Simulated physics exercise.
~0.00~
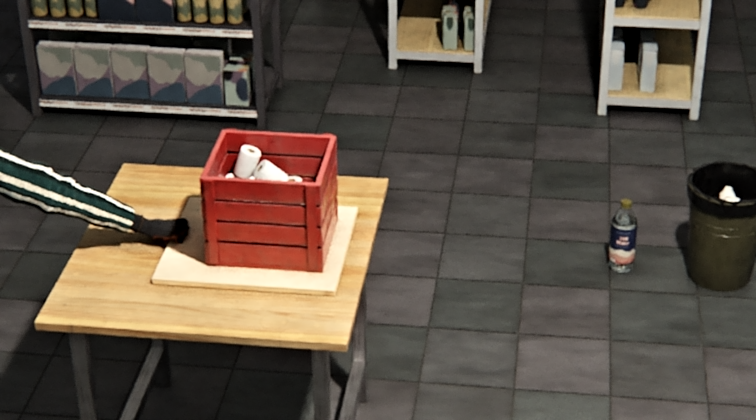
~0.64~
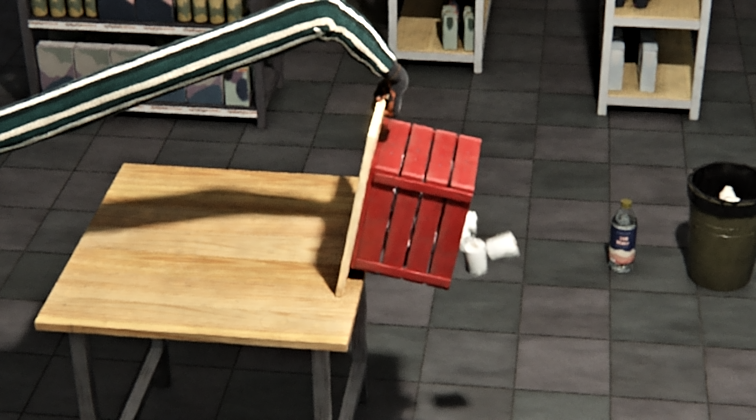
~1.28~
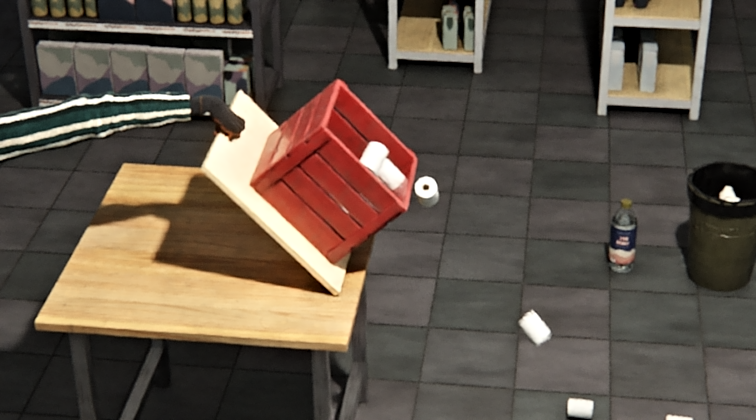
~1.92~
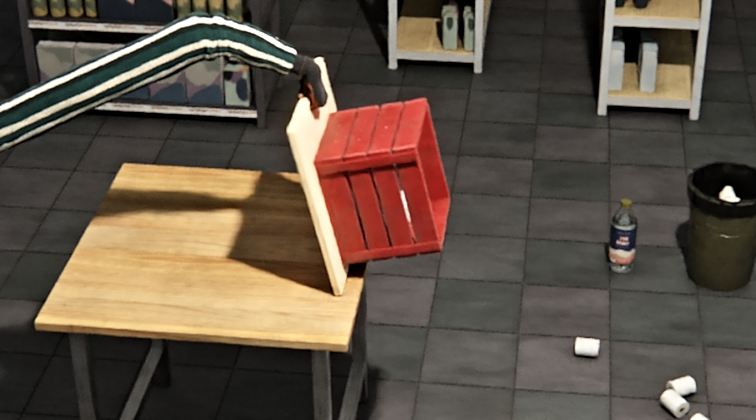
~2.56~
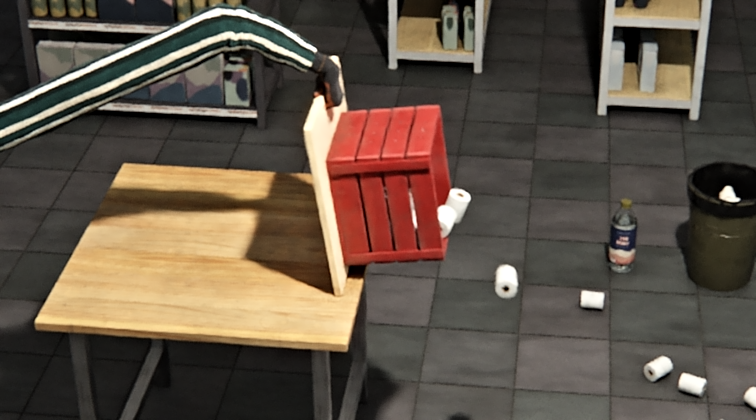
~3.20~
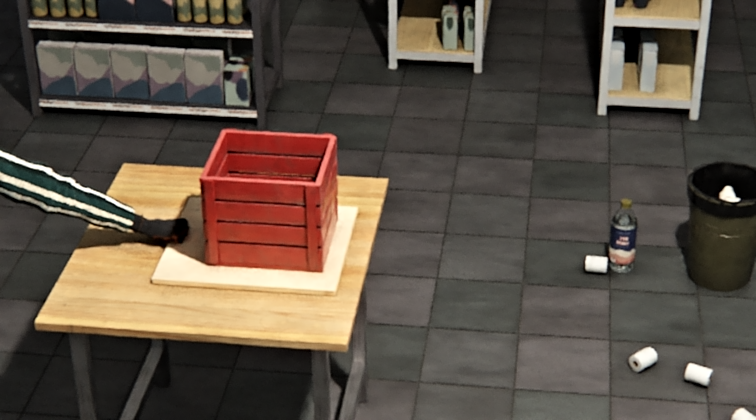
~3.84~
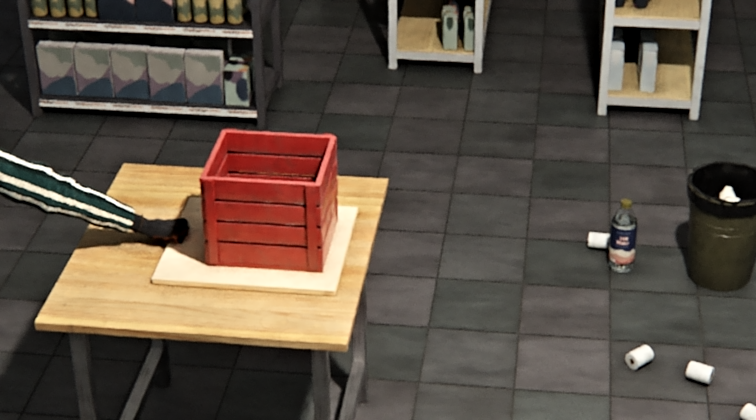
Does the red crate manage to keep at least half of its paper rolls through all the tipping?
No, more than half of the paper rolls spill out of the red crate by the time the board is flat on the table again.
